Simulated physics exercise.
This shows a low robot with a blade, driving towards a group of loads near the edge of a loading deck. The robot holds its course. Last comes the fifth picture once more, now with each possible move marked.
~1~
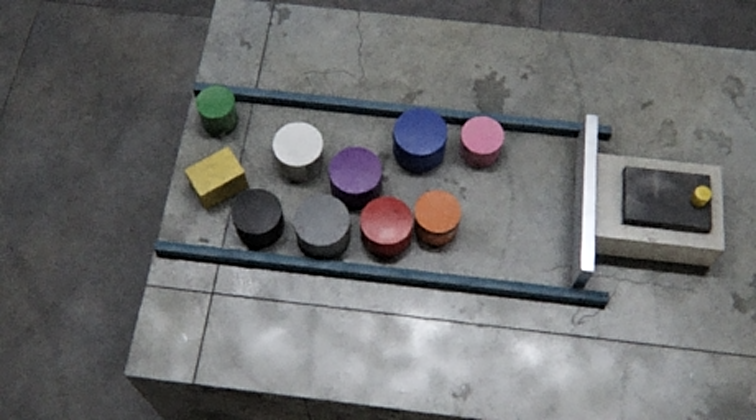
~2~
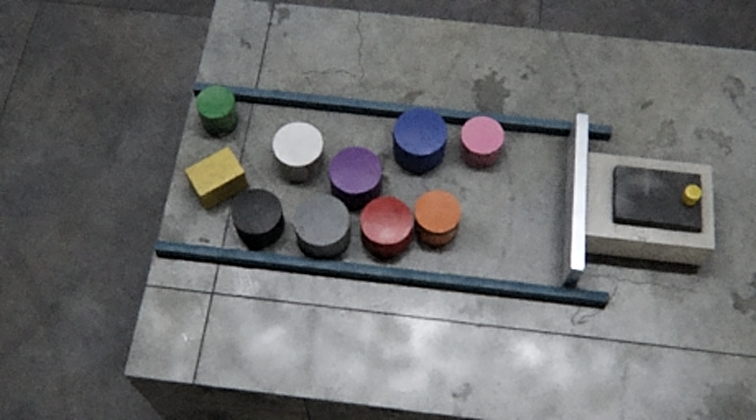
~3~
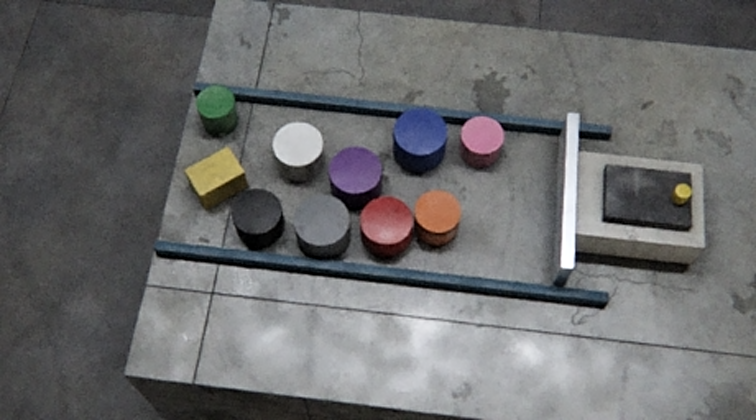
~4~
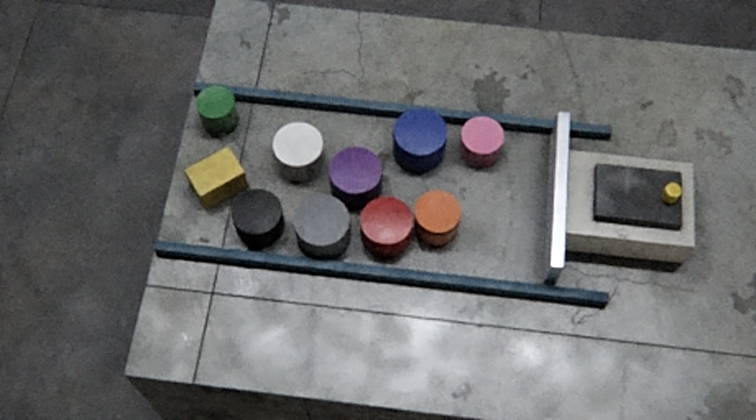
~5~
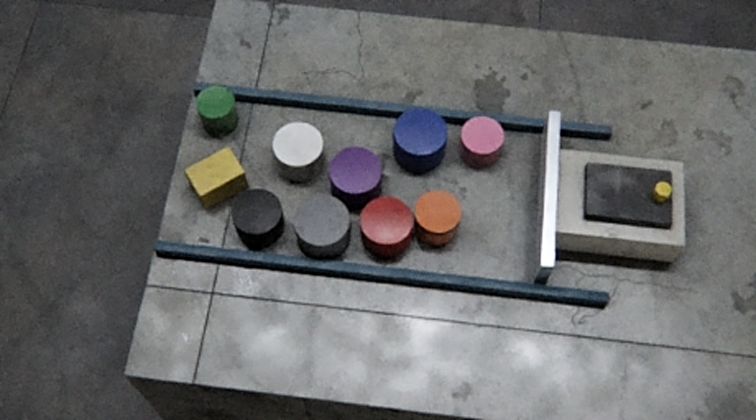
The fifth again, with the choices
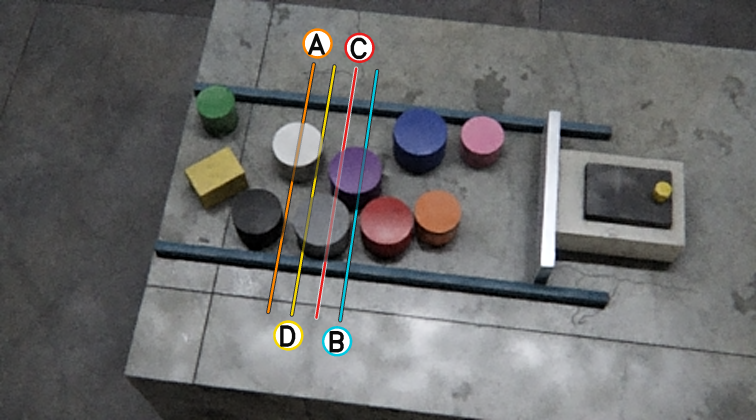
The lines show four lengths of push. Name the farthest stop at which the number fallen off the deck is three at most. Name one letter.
Stop at A.
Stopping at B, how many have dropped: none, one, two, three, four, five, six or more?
In all, none.
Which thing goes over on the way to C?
The black canister goes over.
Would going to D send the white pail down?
No.
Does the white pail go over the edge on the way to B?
By then, no.
On the marked copy, A at (292, 180); B at (360, 188); C at (338, 185); D at (315, 183).
Following A. Soon after the start, robot (527, 183); pink pail (434, 134); red canister (376, 228).
Later, robot (433, 172); black canister (184, 207); yellow crate (210, 170).
In the end, robot (362, 165); black canister over the edge; yellow crate over the edge; two fallen.
As for the rest, B is within the limit but short; C is within the limit but short; D is within the limit but short.
